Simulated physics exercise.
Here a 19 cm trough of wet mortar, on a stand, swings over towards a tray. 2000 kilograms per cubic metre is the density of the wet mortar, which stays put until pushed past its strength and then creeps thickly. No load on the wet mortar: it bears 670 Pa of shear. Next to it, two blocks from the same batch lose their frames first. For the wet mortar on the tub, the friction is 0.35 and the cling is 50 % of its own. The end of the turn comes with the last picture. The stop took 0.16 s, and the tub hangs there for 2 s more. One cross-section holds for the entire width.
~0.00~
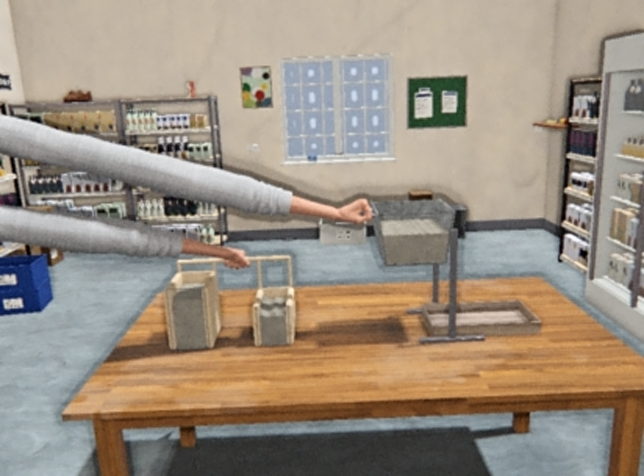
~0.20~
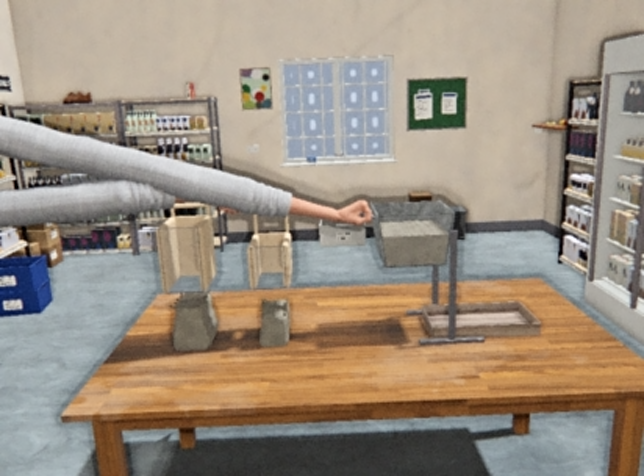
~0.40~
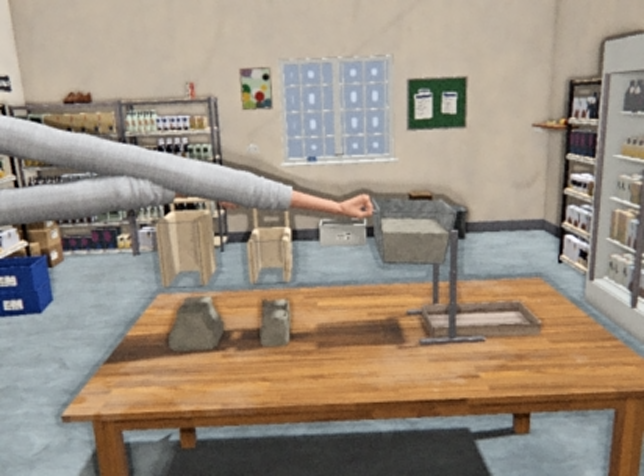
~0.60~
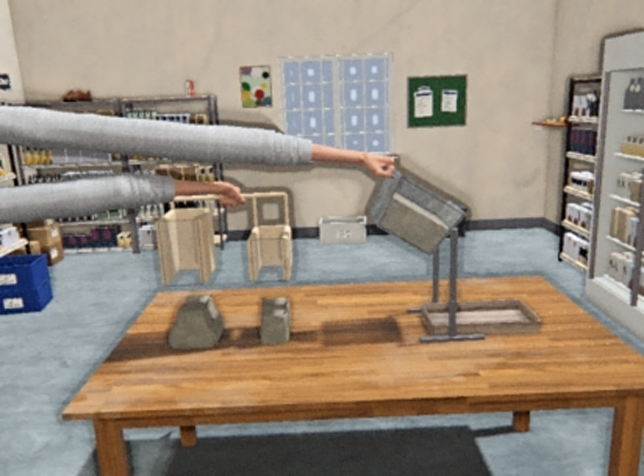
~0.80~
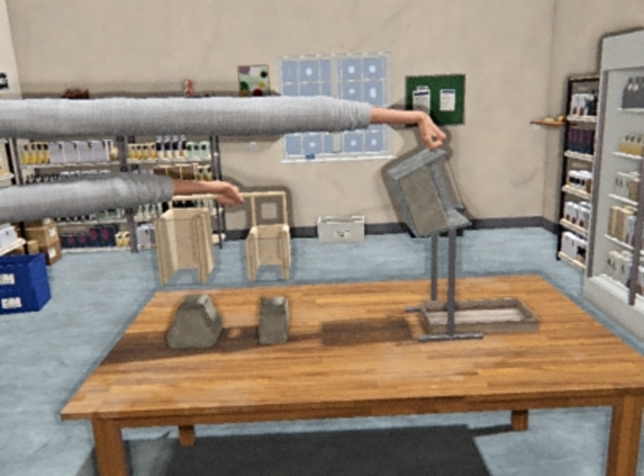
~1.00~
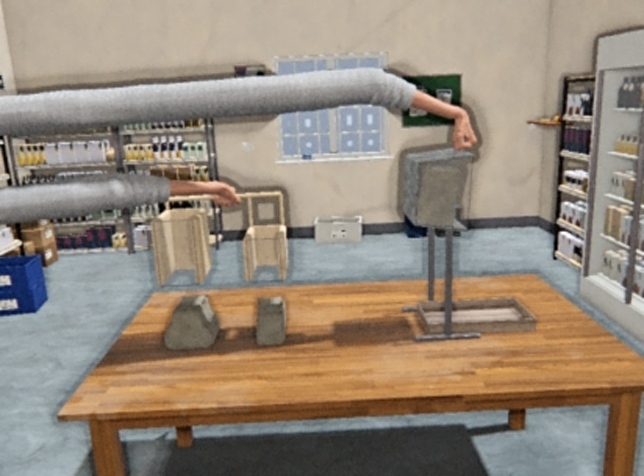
Two hands lift molds off two gray blocks, then one tilts a trough rightward until upright.
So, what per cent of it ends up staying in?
Expect roughly 49 %.
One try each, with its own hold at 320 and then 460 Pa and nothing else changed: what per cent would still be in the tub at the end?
The two runs give near 35 % and near 40 % respectively.
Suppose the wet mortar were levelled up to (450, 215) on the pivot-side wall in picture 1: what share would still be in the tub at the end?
It would come to roughly 35 percent.
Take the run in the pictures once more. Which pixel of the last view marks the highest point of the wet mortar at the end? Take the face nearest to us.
About (439, 204).
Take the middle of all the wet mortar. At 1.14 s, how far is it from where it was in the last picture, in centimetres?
Displacement noted: Approx. 7 cm... about that.
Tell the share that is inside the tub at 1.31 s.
Around 50 per cent.
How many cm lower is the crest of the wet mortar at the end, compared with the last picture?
Roughly 13 cm.
By 1.14 s, the tub is at 93 degrees and holds 87 %.
By 1.31 s, the tub is at 93 degrees and holds 49 %.
By 1.48 s, the tub is at 93 degrees and holds 49 %.
By 1.65 s, the tub is at 93 degrees and holds 49 %.
By 3.00 s, at the end, the tub is at 93 degrees and holds 49 %.
